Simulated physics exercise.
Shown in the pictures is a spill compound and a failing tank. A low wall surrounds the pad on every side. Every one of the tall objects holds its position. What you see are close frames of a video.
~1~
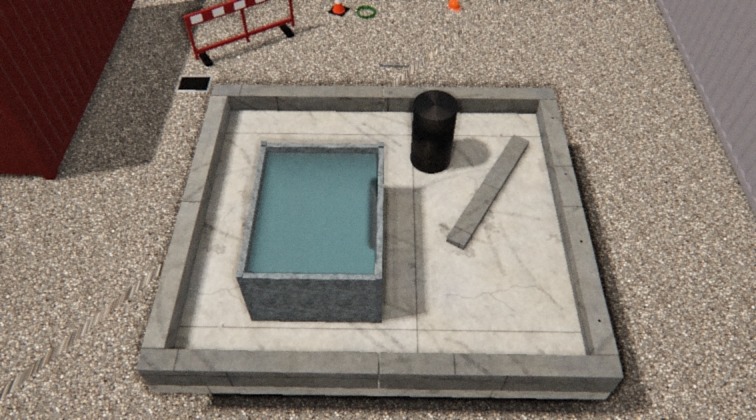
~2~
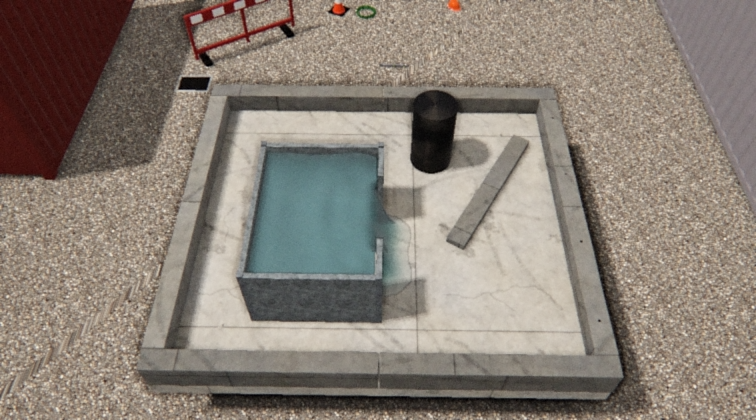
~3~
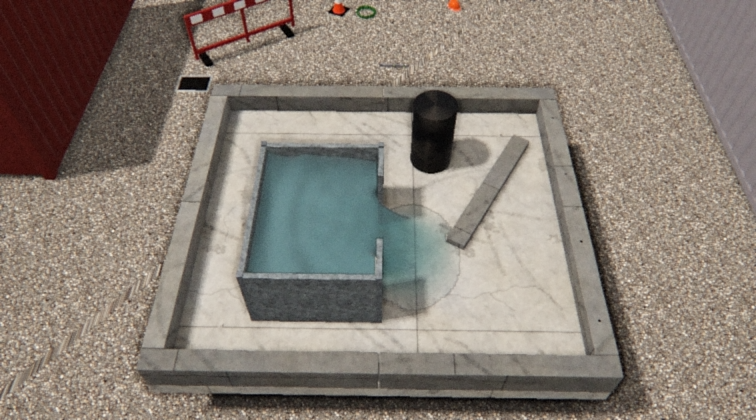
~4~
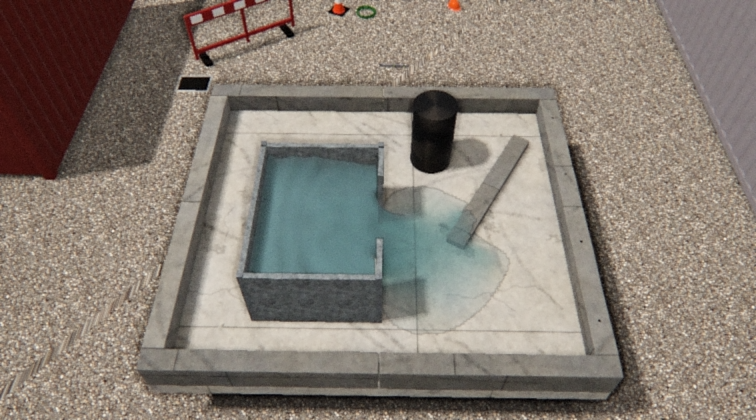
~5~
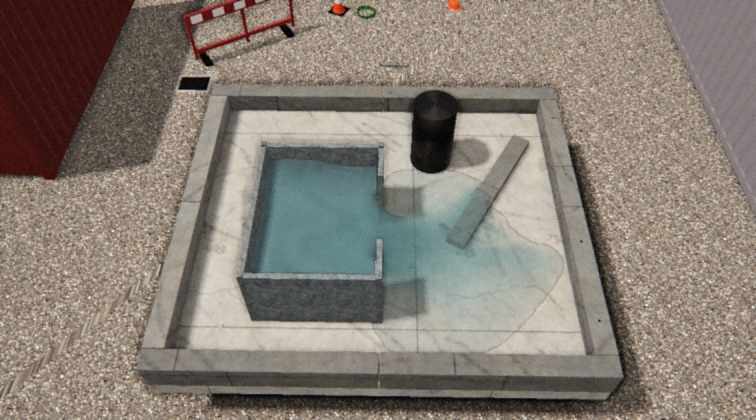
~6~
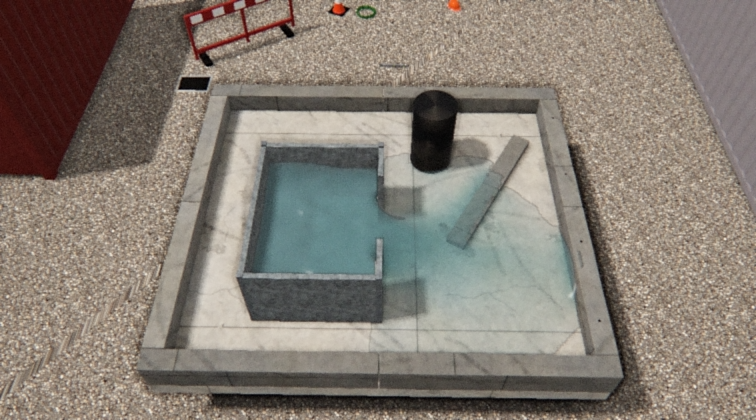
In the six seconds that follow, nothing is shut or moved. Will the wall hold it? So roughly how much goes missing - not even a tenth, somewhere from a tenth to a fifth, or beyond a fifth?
I think not even a tenth.
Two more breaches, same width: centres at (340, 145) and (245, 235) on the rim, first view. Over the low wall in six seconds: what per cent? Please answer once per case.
8% and 22%, roughly.
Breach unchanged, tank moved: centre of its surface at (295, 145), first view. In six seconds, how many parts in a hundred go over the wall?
2 %.
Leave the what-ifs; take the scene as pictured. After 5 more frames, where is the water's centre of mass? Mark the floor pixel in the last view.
Near (401, 252) in the last view.
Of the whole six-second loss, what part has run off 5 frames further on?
Around 20 %.
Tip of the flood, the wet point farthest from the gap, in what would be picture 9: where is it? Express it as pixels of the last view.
My estimate: Roughly (519, 116).
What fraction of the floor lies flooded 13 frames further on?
Close to 55 percent, by my reckoning.
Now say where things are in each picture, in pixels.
The first picture shows the open tank at (317, 210) is whole and still.
In the second picture, the front is at (394, 288), out from the gap at (378, 240).
In the third picture, the front is at (451, 276), out from the gap at (378, 241).
In the fourth picture, water pours out at (378, 242) and has run to (500, 263).
In the fifth picture, the front is at (556, 264), out from the gap at (378, 241).
In the sixth picture, the front is at (577, 314), out from the gap at (378, 241).
A moment on, water covers 40 % of the floor; the low wall has let 0 % over.
Next, water covers 45 % of the floor; the low wall has let 1 % over.
Then, water covers 50 % of the floor; the low wall has let 5 % over.
Later, water covers 75 % of the floor; the low wall has let 5 % over.
In the end, water covers 85 % of the floor; the low wall has let 5 % over.
